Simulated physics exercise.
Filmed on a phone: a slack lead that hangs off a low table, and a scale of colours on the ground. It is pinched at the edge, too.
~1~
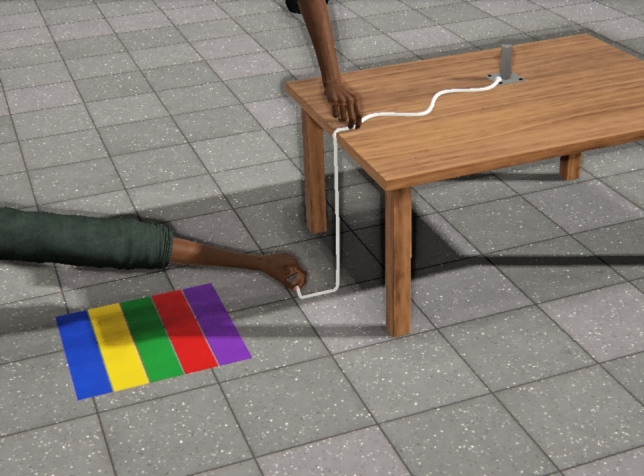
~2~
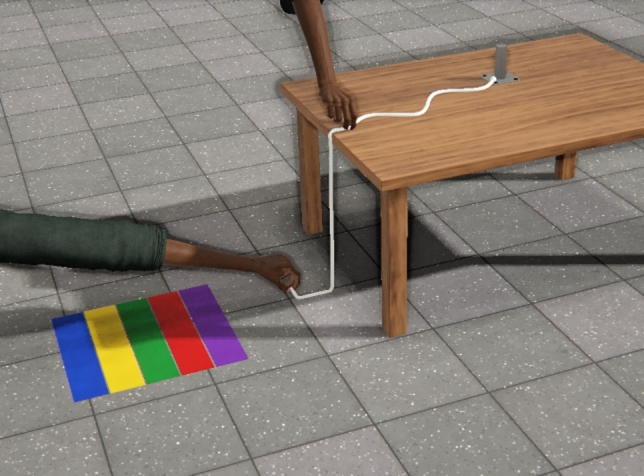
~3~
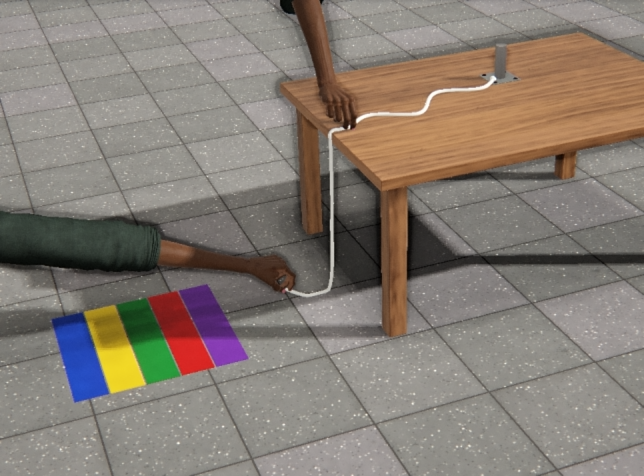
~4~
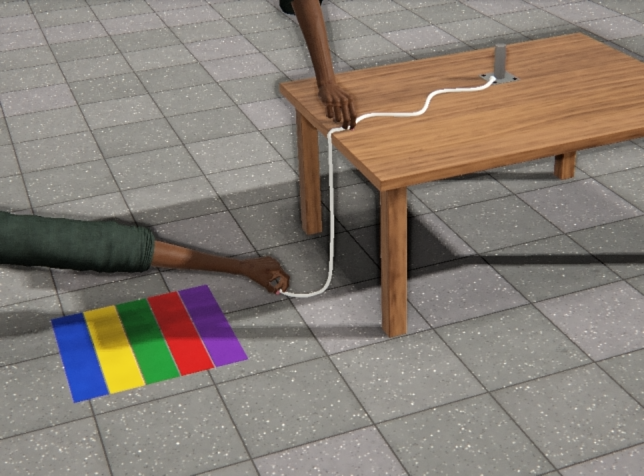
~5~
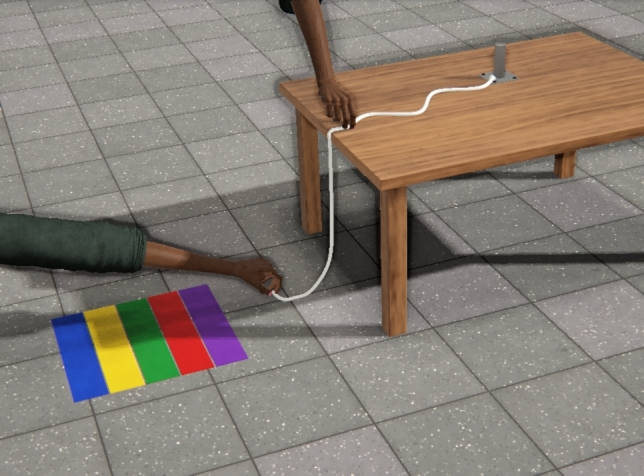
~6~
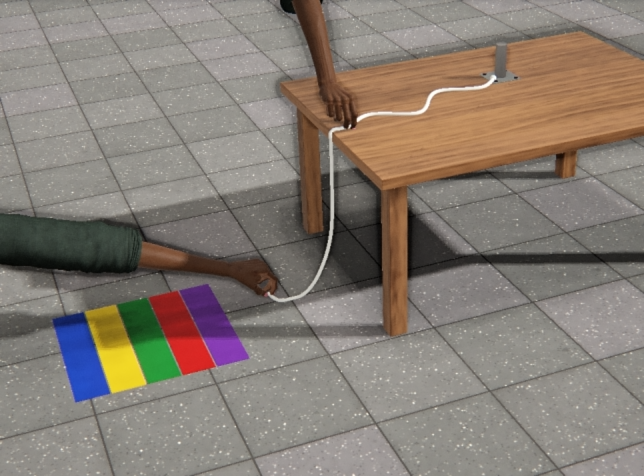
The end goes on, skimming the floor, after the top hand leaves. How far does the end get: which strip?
As far as the green strip.
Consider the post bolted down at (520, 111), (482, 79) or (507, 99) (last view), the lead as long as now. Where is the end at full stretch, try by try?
You'd find it around (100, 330), then (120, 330), and finally (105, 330).
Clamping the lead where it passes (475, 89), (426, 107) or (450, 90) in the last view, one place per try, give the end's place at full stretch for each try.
In order of the tries: About (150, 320), about (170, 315), about (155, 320).
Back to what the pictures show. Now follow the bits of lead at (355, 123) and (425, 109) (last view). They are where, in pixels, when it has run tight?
At (327, 134), then (397, 108).
Soon after, end near (199, 309); over purple.
Then, end near (163, 318); over red.
At full stretch, end near (143, 322); over green. It gets as far as the green strip.
